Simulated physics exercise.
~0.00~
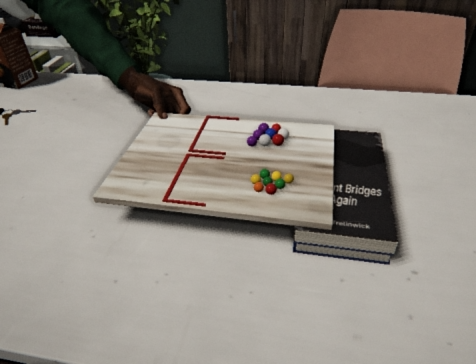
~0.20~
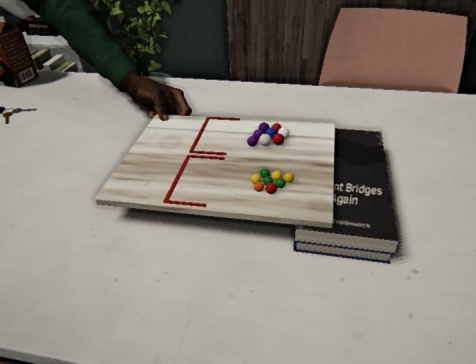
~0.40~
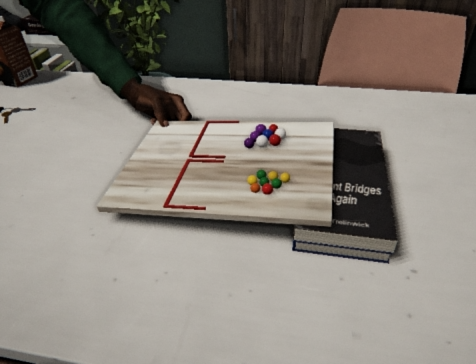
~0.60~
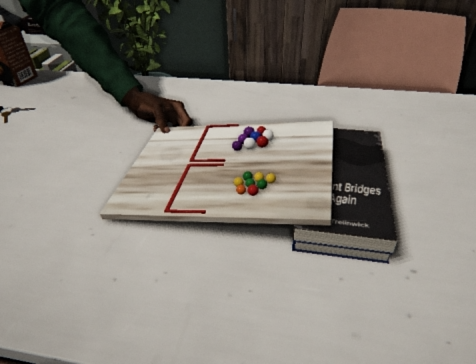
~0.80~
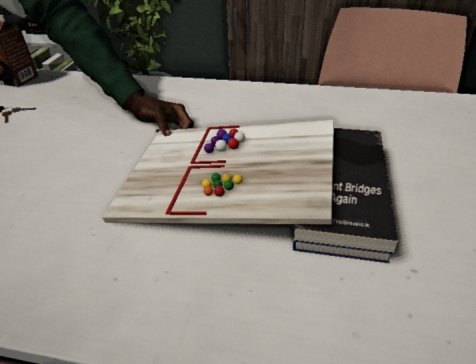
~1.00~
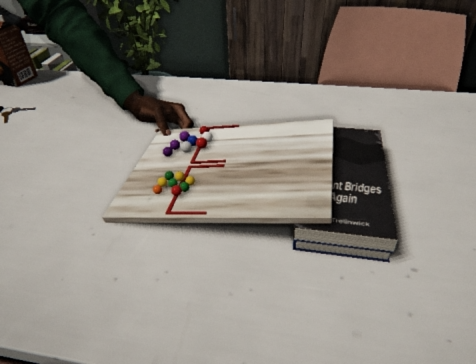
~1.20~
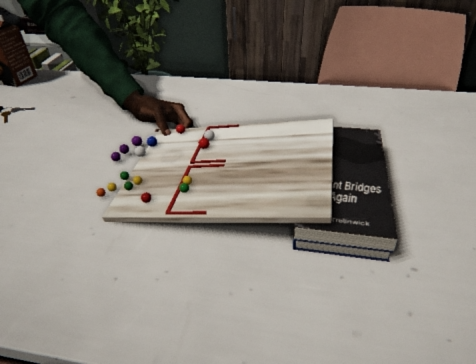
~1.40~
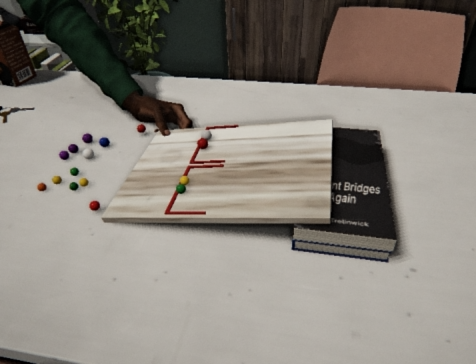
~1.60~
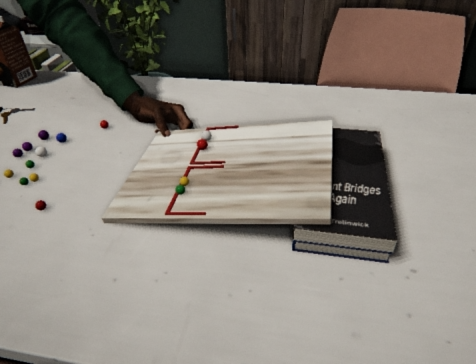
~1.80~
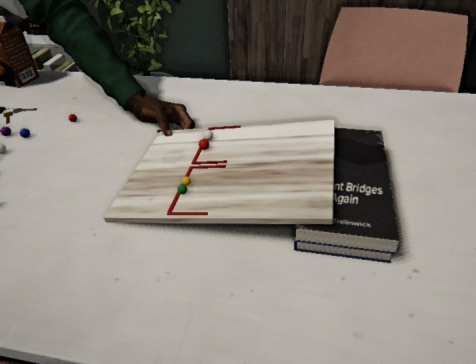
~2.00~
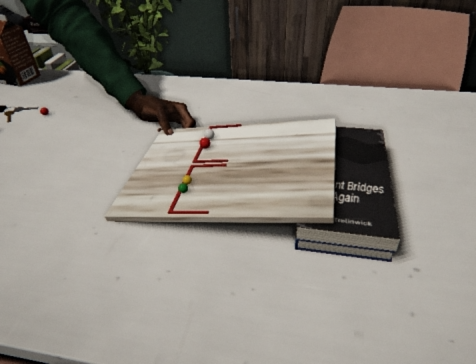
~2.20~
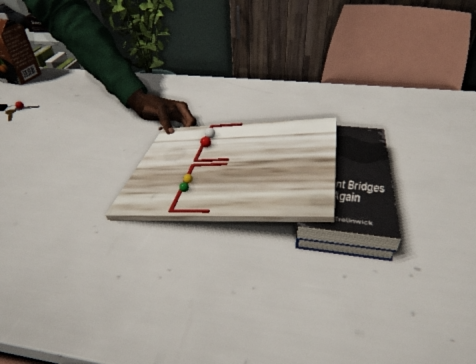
On a white table, a hand lowers a board and most balls roll left past red fences.
